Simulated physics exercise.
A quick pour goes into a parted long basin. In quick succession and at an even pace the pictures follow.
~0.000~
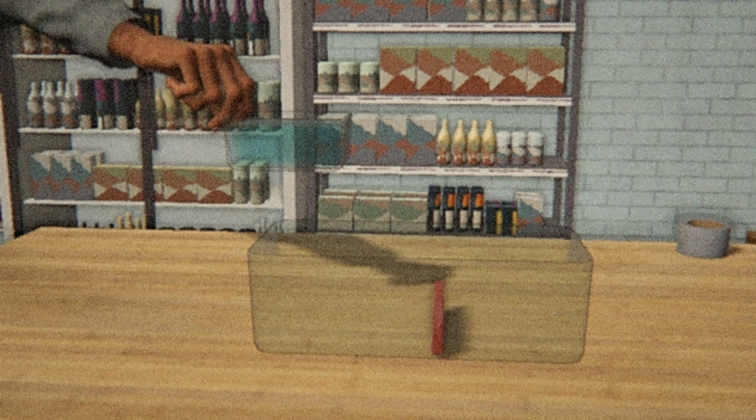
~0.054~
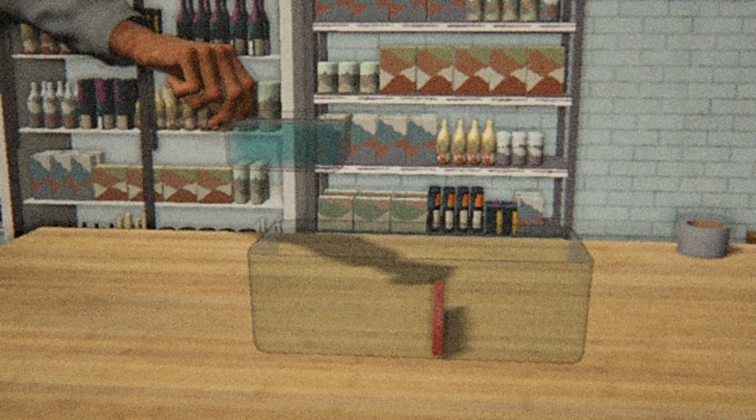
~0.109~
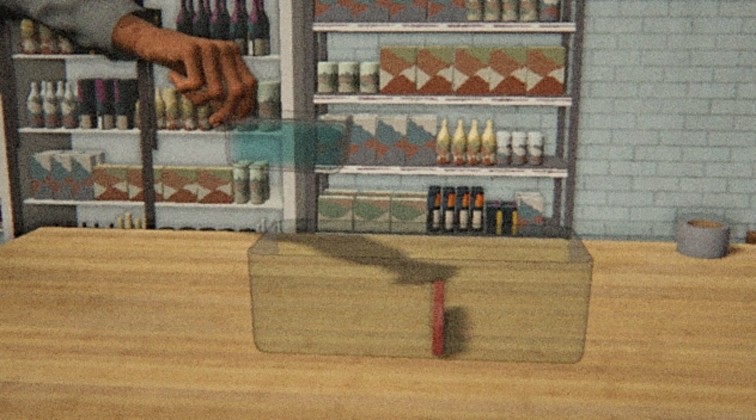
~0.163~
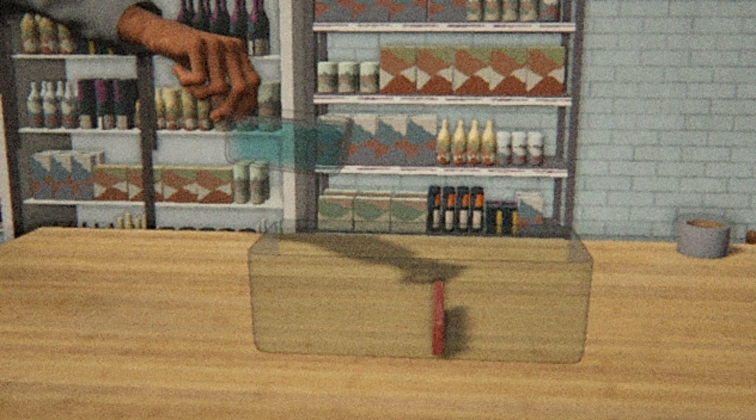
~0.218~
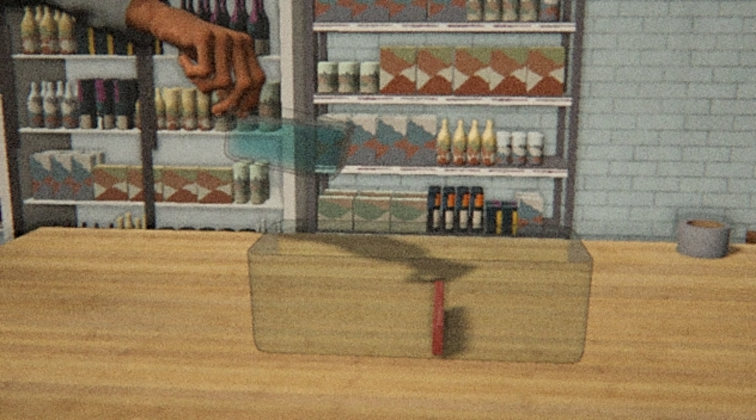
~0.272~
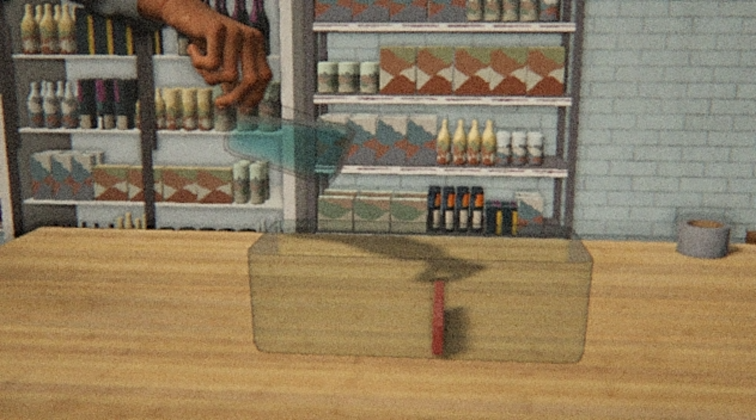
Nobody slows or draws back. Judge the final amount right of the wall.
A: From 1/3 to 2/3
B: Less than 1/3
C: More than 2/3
Answer: B.
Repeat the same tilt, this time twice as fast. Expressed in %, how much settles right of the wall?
Around 15 per cent ends up there.
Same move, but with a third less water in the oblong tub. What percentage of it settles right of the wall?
5 in a hundred.
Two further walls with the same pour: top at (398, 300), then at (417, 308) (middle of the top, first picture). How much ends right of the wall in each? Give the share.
The first one comes to 60 percent, while the second comes to 30 percent.
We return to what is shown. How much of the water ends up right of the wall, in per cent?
Some 5 per cent.
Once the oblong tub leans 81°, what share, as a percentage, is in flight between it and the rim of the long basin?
Roughly 30 per cent.
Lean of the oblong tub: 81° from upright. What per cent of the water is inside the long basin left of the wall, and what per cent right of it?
Roughly 50 % on the left side and 0 % on the right side.
A moment on, the oblong tub is tipped on its side and 19 per cent is still to pour, 49 is left of the wall and 0 right of it.
Next, the oblong tub is tipped right over and 1 per cent is still to pour, 91 is left of the wall and 5 right of it.
Then the oblong tub is tipped right over and 0 per cent is still to pour, 94 is left of the wall and 5 right of it.
Later the oblong tub is tipped right over and 0 per cent is still to pour, 94 is left of the wall and 5 right of it.
Finally, 94 per cent lies left of the wall, 5 right of it and 0 outside.
